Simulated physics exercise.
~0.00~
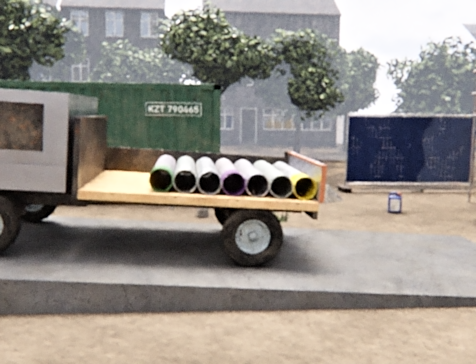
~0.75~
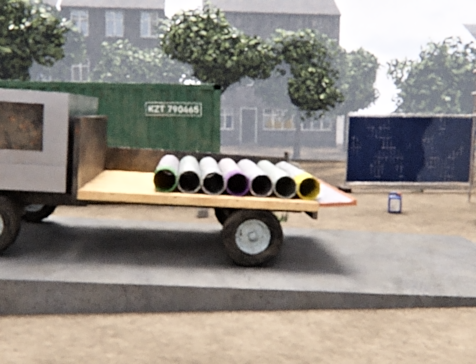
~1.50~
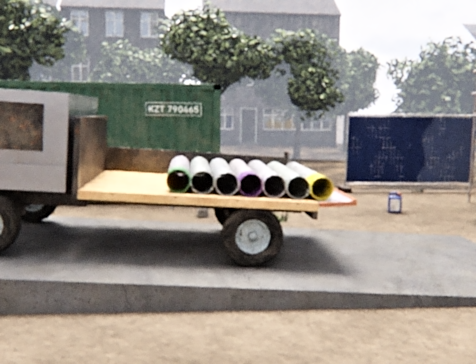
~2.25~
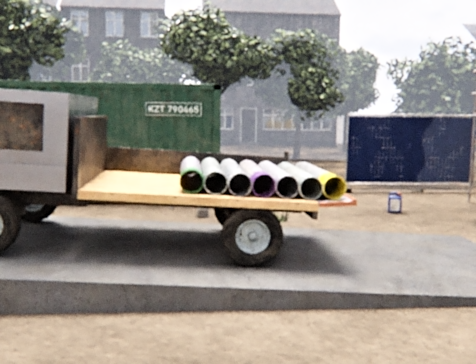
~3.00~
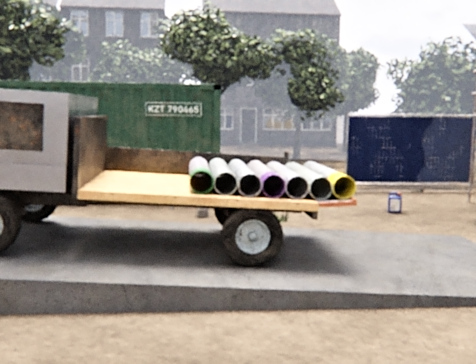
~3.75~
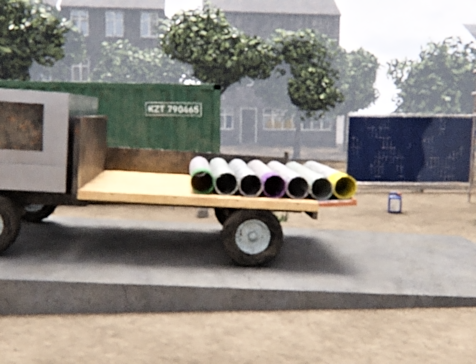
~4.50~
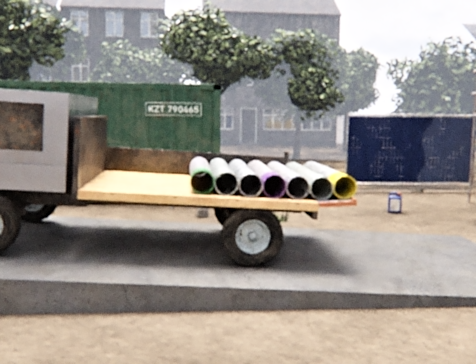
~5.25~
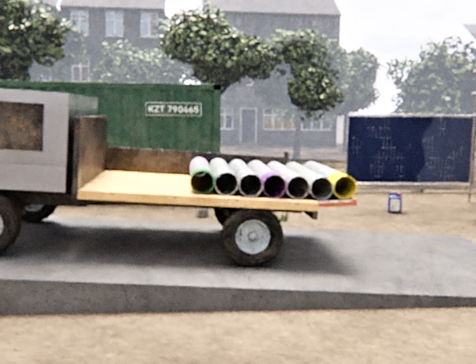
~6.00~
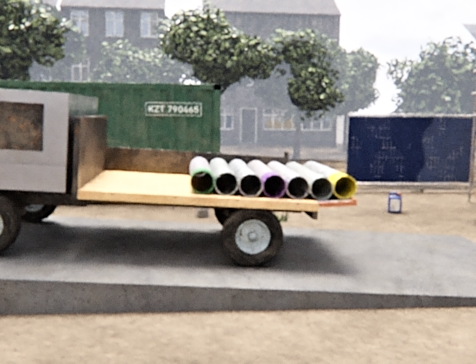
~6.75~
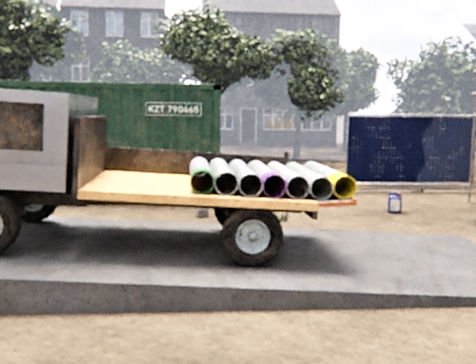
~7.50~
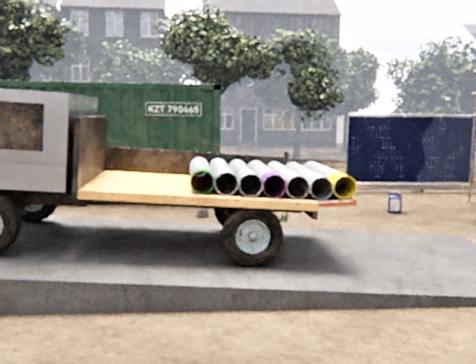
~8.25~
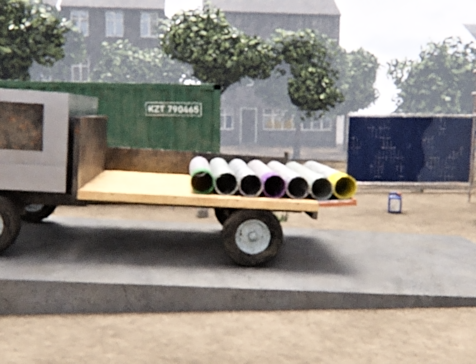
A pick-up stands nose-up on a grey ramp, seen from the side, with a green container, trees and houses behind it and a dark blue board to the right. Seven hollow pipes lie side by side across its wooden bed, a green one at the left, a purple one in the middle and a yellow one at the right against the raised tailgate. The tailgate drops open, and the row rolls a short way right together. The yellow pipe rolls onto the lowered gate and stops there. The green and purple pipes come to rest on the bed, and nothing falls off.
